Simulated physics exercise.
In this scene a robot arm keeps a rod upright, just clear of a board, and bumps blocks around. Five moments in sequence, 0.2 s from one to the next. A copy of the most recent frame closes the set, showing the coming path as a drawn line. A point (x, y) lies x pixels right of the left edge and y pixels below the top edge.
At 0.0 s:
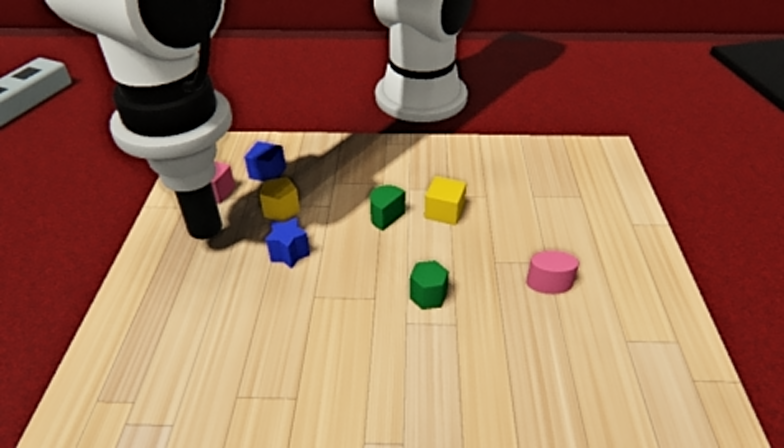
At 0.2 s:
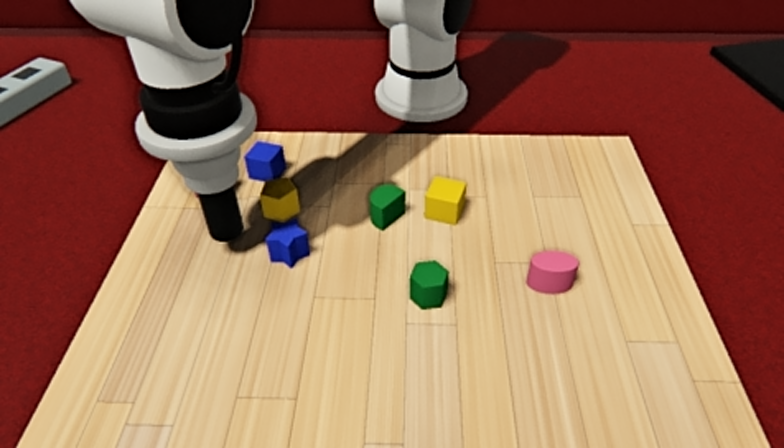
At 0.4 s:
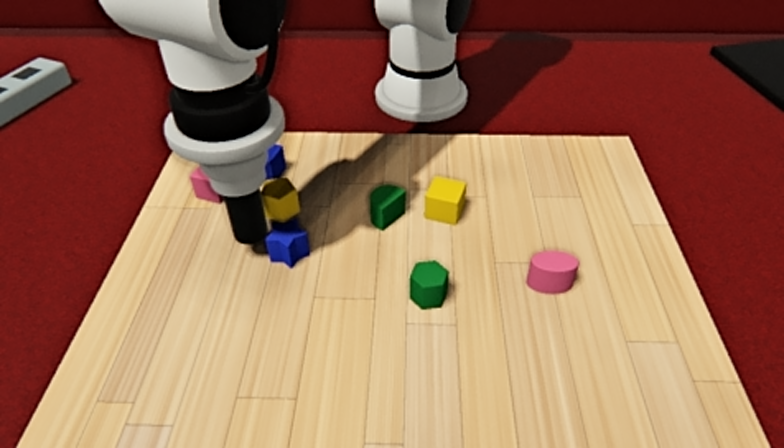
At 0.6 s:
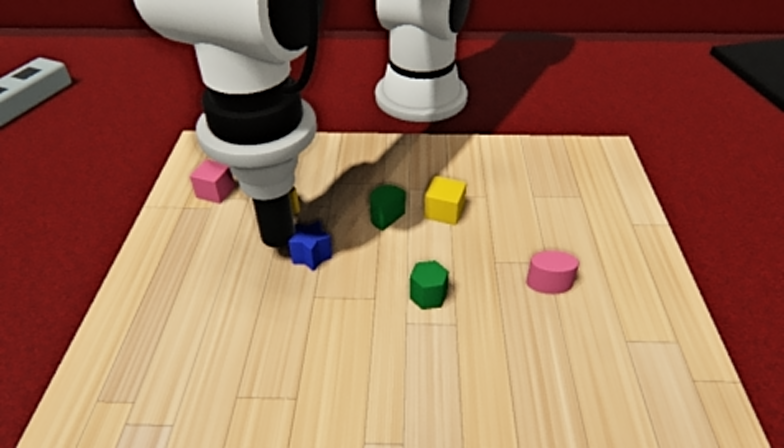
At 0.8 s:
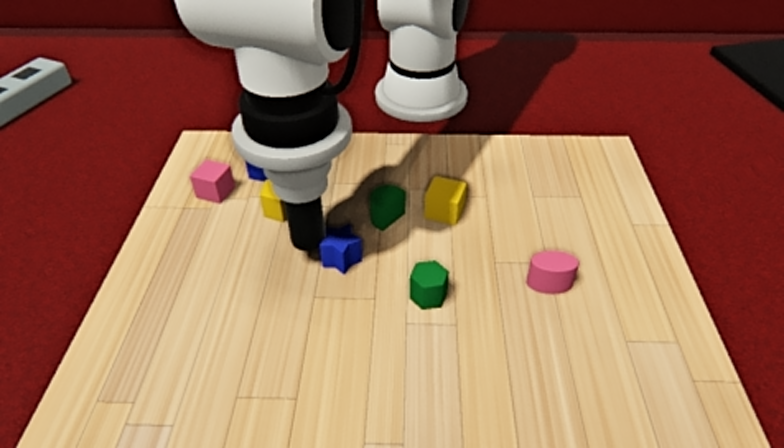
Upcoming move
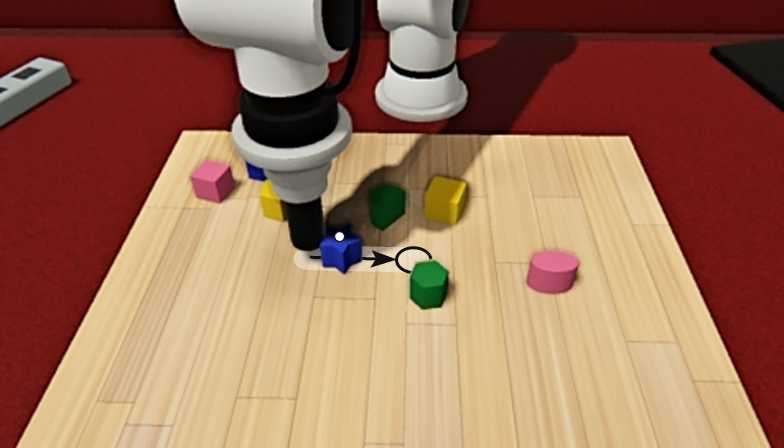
A white and black robot arm with a dark rod reaches over a pale wooden board on a red surface, seen from a fixed, raised view. Blue, yellow and pink blocks sit at left, two green ones and a yellow one near the middle, and a pink cylinder at right. The rod slides rightward, meets the nearer blue star-shaped block and pushes it right, while the other blocks stay put.
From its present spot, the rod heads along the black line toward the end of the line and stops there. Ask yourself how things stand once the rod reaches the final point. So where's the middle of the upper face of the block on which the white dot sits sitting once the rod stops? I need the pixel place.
The middle of its upper face will lie at (447, 240).
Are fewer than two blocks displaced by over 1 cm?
Yes, that is what happens.
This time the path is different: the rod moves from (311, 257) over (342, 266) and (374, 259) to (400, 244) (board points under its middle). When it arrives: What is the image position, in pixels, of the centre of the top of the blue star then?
The centre of its top face lies at (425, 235).
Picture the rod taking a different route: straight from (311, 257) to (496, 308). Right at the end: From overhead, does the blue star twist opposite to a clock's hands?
My answer is yes.
The drawn path runs from (311, 257) directly to (414, 260); the dot is on the blue star.
What follows on the original path. One third of the way, rod at (344, 242); blue star at (375, 238).
Two thirds of the way, rod at (379, 242); blue star at (411, 239).
At the end, rod at (414, 243); blue star at (447, 240); green hexagonal block not moved.
